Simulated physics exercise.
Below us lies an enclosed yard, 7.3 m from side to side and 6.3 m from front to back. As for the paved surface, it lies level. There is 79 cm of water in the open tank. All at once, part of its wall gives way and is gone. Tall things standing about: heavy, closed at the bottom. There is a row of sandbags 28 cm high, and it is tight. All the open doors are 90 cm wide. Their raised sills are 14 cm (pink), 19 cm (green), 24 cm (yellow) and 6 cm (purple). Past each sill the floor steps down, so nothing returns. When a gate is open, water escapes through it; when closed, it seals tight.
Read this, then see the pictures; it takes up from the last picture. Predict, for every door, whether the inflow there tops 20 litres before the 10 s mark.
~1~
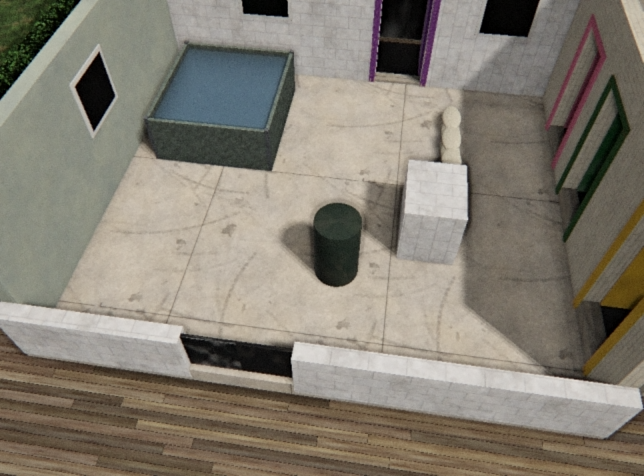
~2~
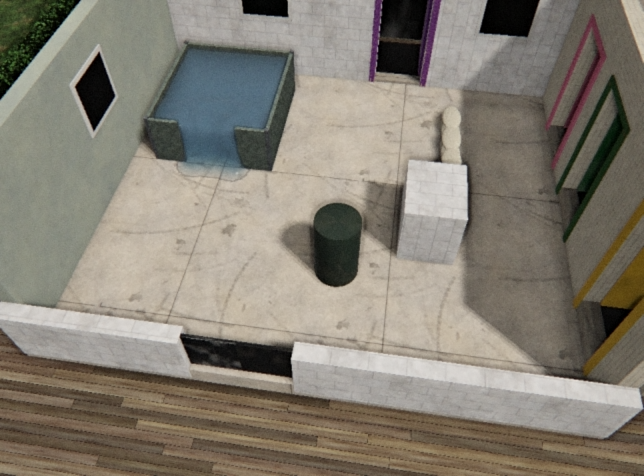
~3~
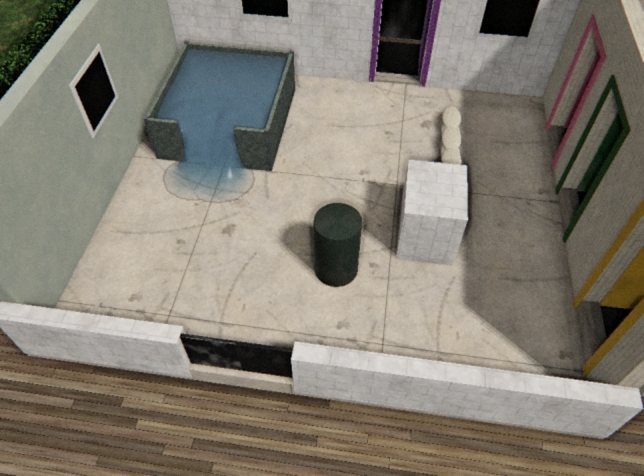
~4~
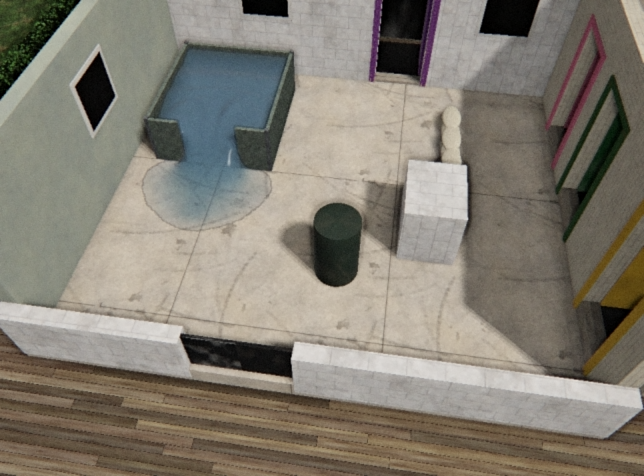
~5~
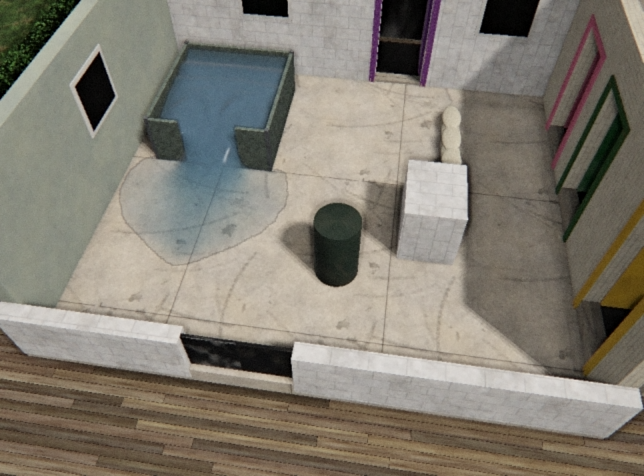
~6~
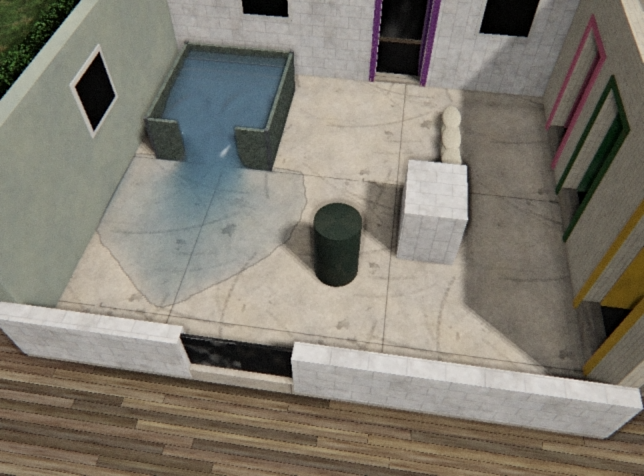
Prediction: At the pink door it falls short of 20 litres; at the green door it falls short of 20 litres; at the yellow door it falls short of 20 litres; at the purple door it falls short of 20 litres.
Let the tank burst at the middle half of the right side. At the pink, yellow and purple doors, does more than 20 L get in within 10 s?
In that case, pink door: Less than that, yellow door: Less than that, purple door: More than that.
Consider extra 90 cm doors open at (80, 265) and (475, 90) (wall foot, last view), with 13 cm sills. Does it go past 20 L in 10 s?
Per doorway, in order: Sufficient / insufficient.
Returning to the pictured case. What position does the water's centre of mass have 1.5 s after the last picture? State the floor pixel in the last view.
Pixel position near (212, 188).
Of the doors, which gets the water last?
Purple.
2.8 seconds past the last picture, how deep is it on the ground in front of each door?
Measured in centimetres, the pink door gives 0, the green door 0, the yellow door 14 and the purple door 0.
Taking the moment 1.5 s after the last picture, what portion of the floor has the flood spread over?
I'd say around 35 % is wet.
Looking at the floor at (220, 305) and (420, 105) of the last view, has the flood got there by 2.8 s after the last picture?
I'd call them drenched and then spared.
Then, 0.7 s after the last picture water covers 30 % of the floor and is deepest (53 cm) near (44, 331); pink door not reached, green door not reached, yellow door not reached, purple door not reached.
Then, 1.5 s after the last picture water covers 35 % of the floor and is deepest (44 cm) near (73, 300); pink door not reached, green door not reached, yellow door not reached, purple door not reached.
Then, 2.8 s after the last picture water covers 50 % of the floor and is deepest (26 cm) near (213, 168); pink door not reached, green door not reached, yellow door 14 cm at the sill, 0 L in, purple door not reached.
Then, 5.3 s after the last picture water covers 70 % of the floor and is deepest (26 cm) near (579, 368); pink door 4 cm at the sill, 0 L in, green door 8 cm at the sill, 0 L in, yellow door 22 cm at the sill, 0 L in, purple door not reached.
Then, 9.3 s after the last picture water covers 95 % of the floor and is deepest (17 cm) near (542, 120); pink door 8 cm at the sill, 0 L in, green door 7 cm at the sill, 0 L in, yellow door 12 cm at the sill, 0 L in, purple door 8 cm at the sill, 2 L in.
